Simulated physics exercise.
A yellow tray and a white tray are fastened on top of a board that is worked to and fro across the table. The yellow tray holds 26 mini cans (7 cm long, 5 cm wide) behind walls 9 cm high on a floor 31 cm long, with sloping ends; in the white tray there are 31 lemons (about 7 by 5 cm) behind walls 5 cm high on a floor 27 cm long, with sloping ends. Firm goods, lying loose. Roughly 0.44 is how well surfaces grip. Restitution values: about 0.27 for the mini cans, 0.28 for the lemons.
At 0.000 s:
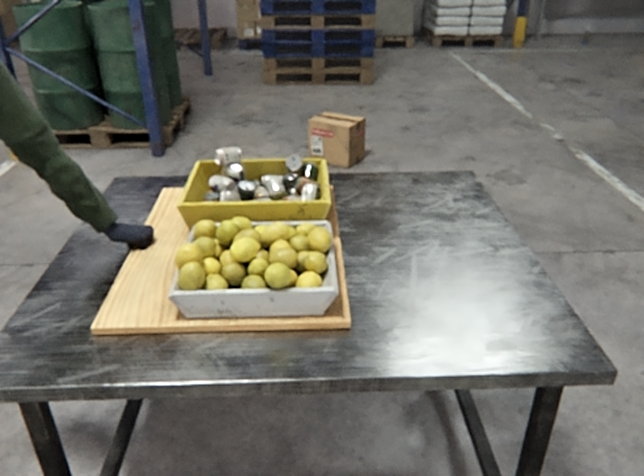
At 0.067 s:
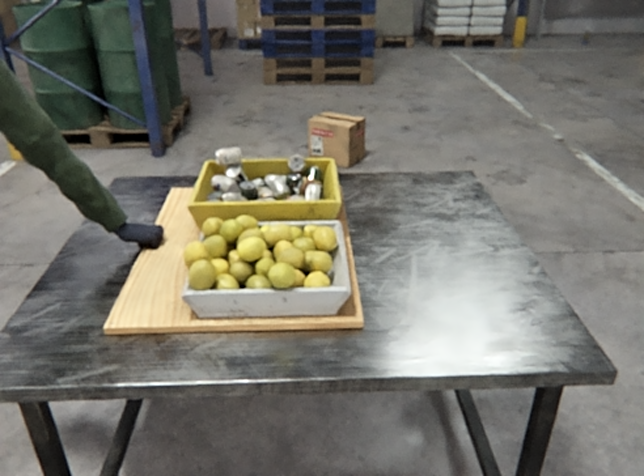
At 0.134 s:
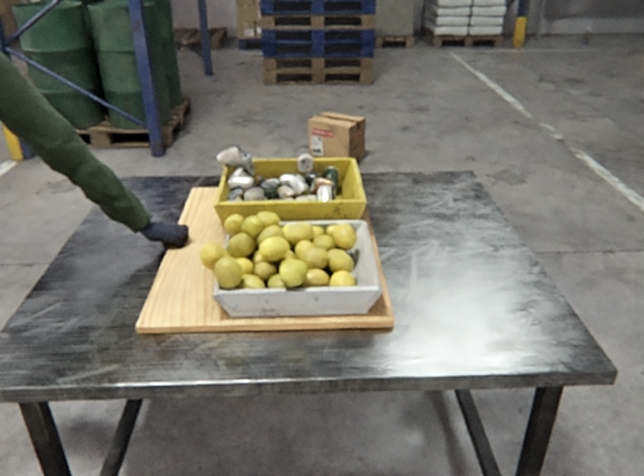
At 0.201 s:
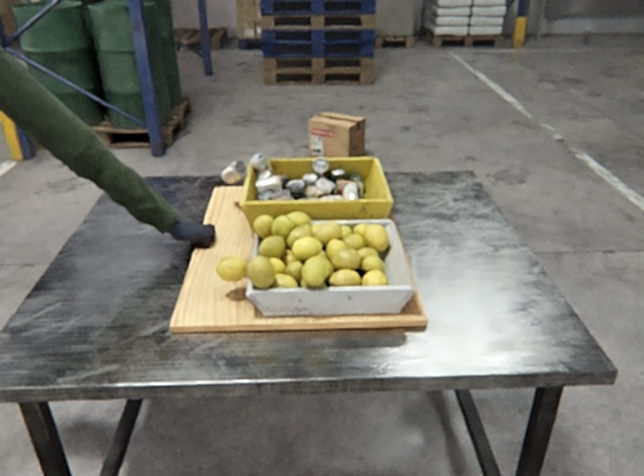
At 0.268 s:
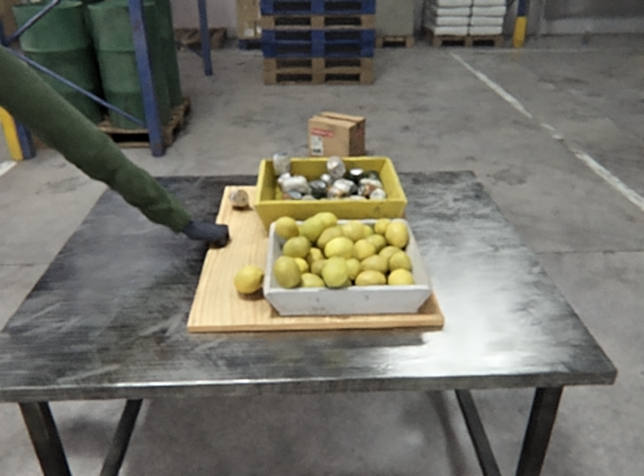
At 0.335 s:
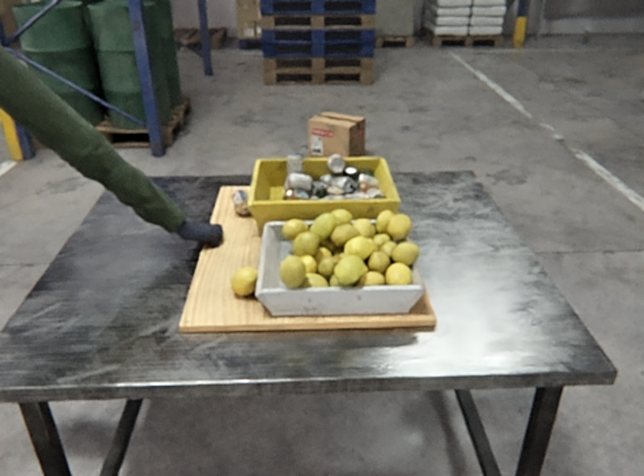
At first, a gloved hand grips the left side of a wooden board carrying a yellow tray of small cans and a white tray of lemons. The arm pushes the board right across the dark table, and a lemon and a can leave their trays, landing on the board, before it shifts slightly back left.
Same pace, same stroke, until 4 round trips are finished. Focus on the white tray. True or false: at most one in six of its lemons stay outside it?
False, more than one in six end up outside.
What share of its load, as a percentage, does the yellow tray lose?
I'd put the yellow tray at some 10 per cent.
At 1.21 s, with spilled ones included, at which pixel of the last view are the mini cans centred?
Centre approx. (260, 195).
After 0.72 s, yellow tray 25 in, 1 out and white tray 24 in, 7 out.
After 1.21 s, yellow tray 25 in, 1 out and white tray 19 in, 12 out.
After 1.88 s, yellow tray 24 in, 2 out and white tray 19 in, 12 out.
Final count (at 2.75 s), yellow tray 24 in, 2 out and white tray 18 in, 13 out. Asked share, 13 of 31, 42 per cent.
